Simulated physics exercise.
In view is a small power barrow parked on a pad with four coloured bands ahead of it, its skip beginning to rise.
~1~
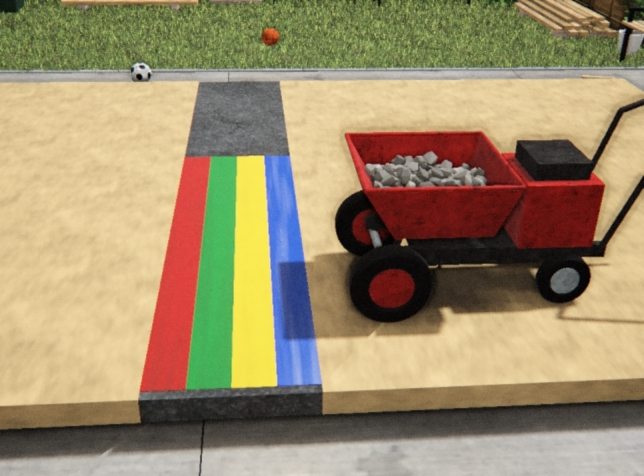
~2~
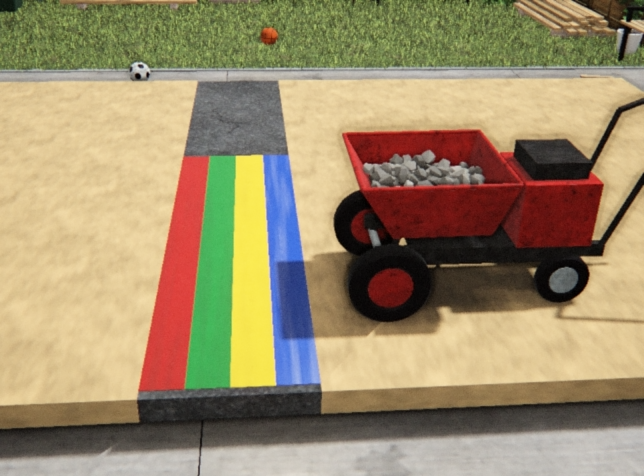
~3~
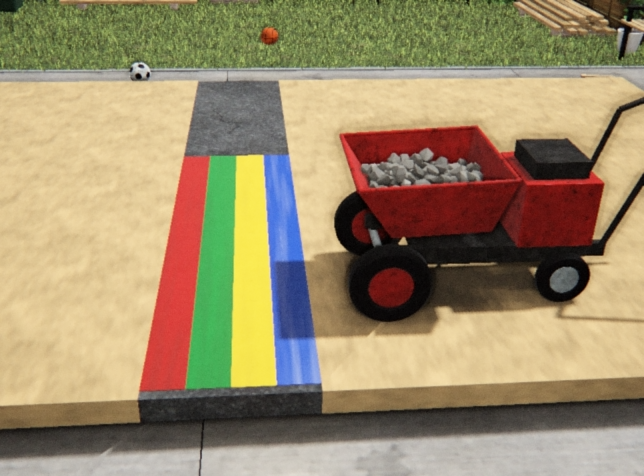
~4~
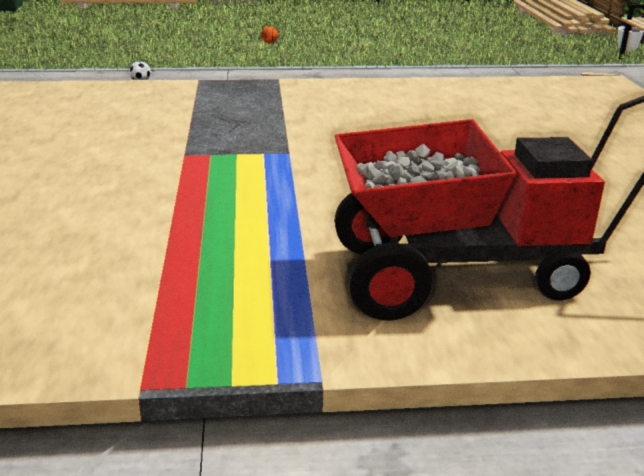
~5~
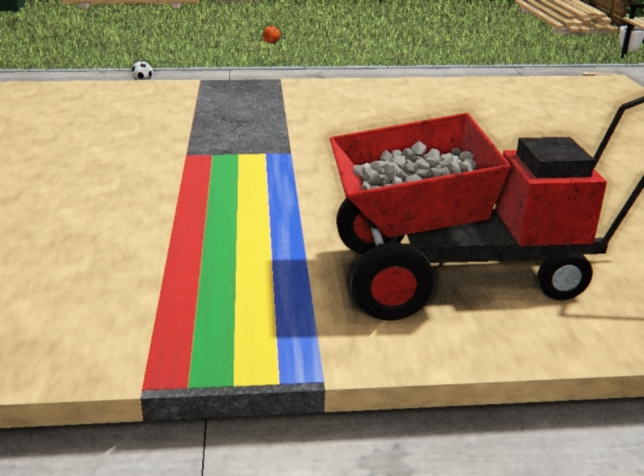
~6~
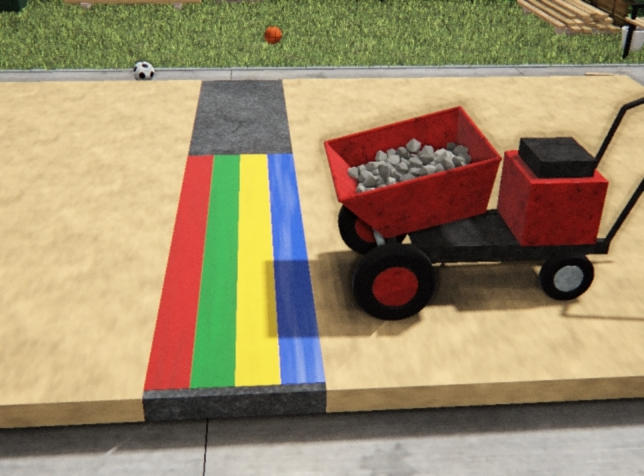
The clip shows a red power barrow loaded with broken grey stones, parked to the right of red, green, yellow and blue bands on a sandy pad, as its skip gradually tilts toward the left while the wheels stay in place.
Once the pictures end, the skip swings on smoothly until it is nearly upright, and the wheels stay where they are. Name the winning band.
The yellow band.
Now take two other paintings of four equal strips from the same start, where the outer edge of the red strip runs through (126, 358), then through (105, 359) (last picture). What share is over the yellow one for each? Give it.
Shares: 40 %; then 40 %.
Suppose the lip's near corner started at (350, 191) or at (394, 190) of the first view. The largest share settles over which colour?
For the first spot it is the yellow strip, for the second the strip in blue.
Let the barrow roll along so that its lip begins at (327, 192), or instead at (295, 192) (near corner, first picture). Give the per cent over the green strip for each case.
About 40 per cent first, about 30 per cent second.
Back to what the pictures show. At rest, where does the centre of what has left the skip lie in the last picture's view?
(244, 282).
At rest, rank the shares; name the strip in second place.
Rank two: The strip in green.
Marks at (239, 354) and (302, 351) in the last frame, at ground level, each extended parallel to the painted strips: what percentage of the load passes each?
First roughly 30 percent, then 80 percent.
Soon, skip tipped steeply; all in the skip.
A while on, skip tipped right over; nearly all in the skip; a small part over the yellow strip; a stray few over the green strip.
Towards the end, skip tipped right over; about a third in the skip; a stray few over the blue strip; about a third over the yellow strip; about a quarter over the green strip; a small part over the red strip; a stray few off the paint.
Finally, skip tipped right over; about a quarter in the skip; a small part over the blue strip; about a third over the yellow strip; about a quarter over the green strip; a small part over the red strip; a stray few off the paint.
